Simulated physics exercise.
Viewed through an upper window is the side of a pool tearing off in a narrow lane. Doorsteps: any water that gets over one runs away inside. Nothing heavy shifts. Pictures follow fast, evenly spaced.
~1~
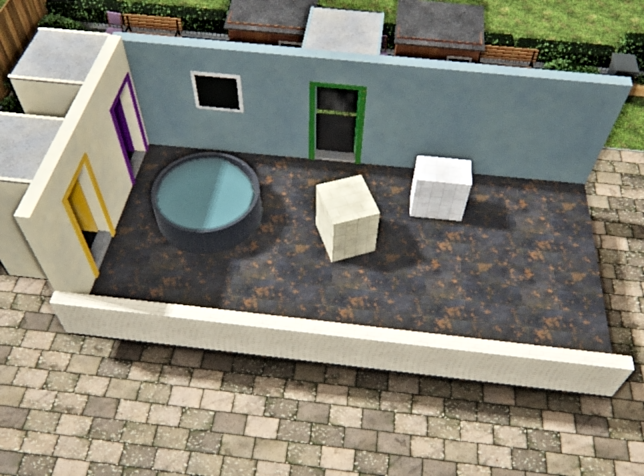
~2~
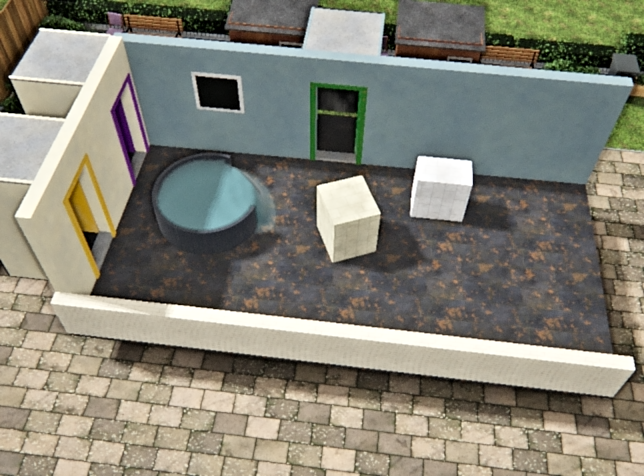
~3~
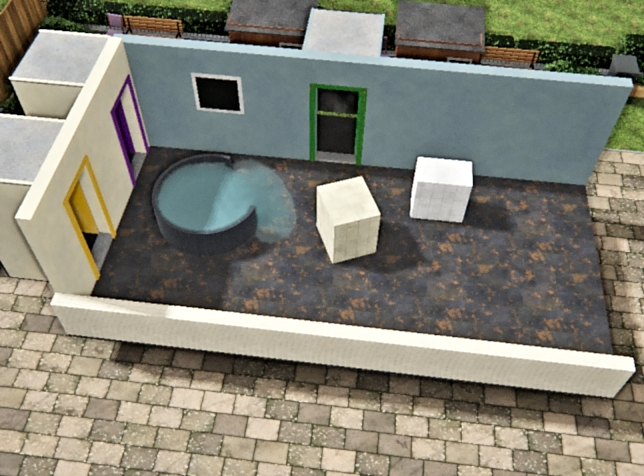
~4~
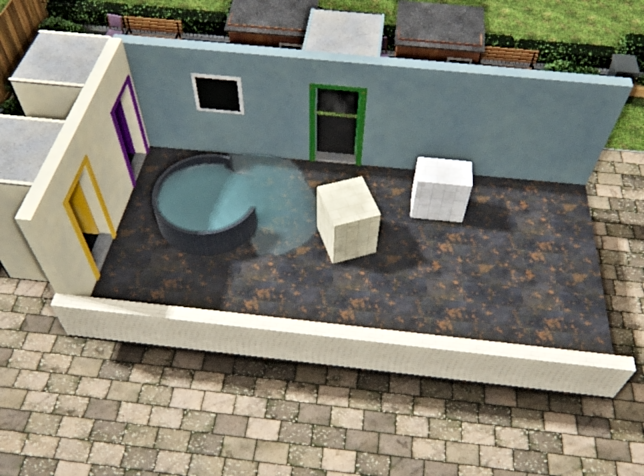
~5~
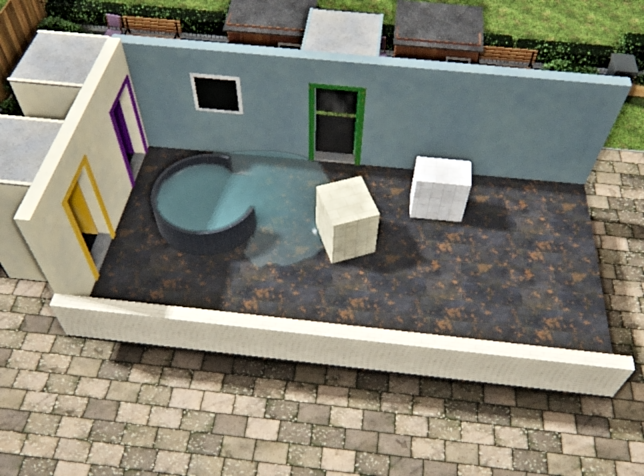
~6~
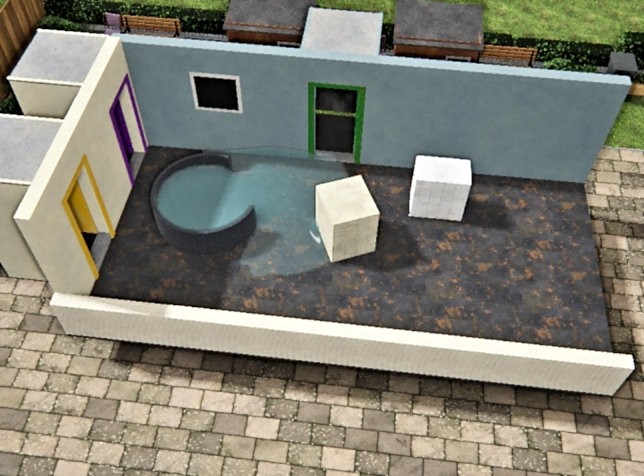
Round pool in a walled yard splitting open on its right side, water spreading across the dark floor around a pale block.
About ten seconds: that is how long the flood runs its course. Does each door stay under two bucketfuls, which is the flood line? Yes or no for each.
Yellow door - yes, stays under; green door - no, it floods; purple door - no, it floods.
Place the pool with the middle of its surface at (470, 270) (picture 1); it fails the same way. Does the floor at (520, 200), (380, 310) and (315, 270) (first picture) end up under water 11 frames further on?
Soaked, spared, spared.
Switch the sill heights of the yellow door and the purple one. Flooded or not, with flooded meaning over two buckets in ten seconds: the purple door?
Result - purple door never crosses the line.
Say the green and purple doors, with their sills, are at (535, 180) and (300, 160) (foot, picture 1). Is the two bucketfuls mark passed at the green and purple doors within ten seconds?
I'd expect the green door remains short of it, and the purple door crosses the line too.
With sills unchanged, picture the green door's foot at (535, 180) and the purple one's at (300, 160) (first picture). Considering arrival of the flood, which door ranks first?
Answer: The one in purple.
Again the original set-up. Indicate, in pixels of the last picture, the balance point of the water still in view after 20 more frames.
Centre of mass: Roughly (323, 205).
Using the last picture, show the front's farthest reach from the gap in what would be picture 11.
Best guess: Near (438, 171).
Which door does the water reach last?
I pick the yellow-painted one.
A moment on, water covers 20 % of the floor; the yellow door not reached, the green door under two buckets in, the purple door not reached.
Next, water covers 35 % of the floor; the yellow door not reached, the green door over two buckets in, the purple door wet at the sill, nothing in.
Then, water covers 50 % of the floor; the yellow door not reached, the green door far over two buckets in, the purple door under two buckets in.
Later, water covers 70 % of the floor; the yellow door wet at the sill, nothing in, the green door far over two buckets in, the purple door over two buckets in.
In the end, water covers 90 % of the floor; the yellow door wet at the sill, nothing in, the green door far over two buckets in, the purple door over two buckets in.
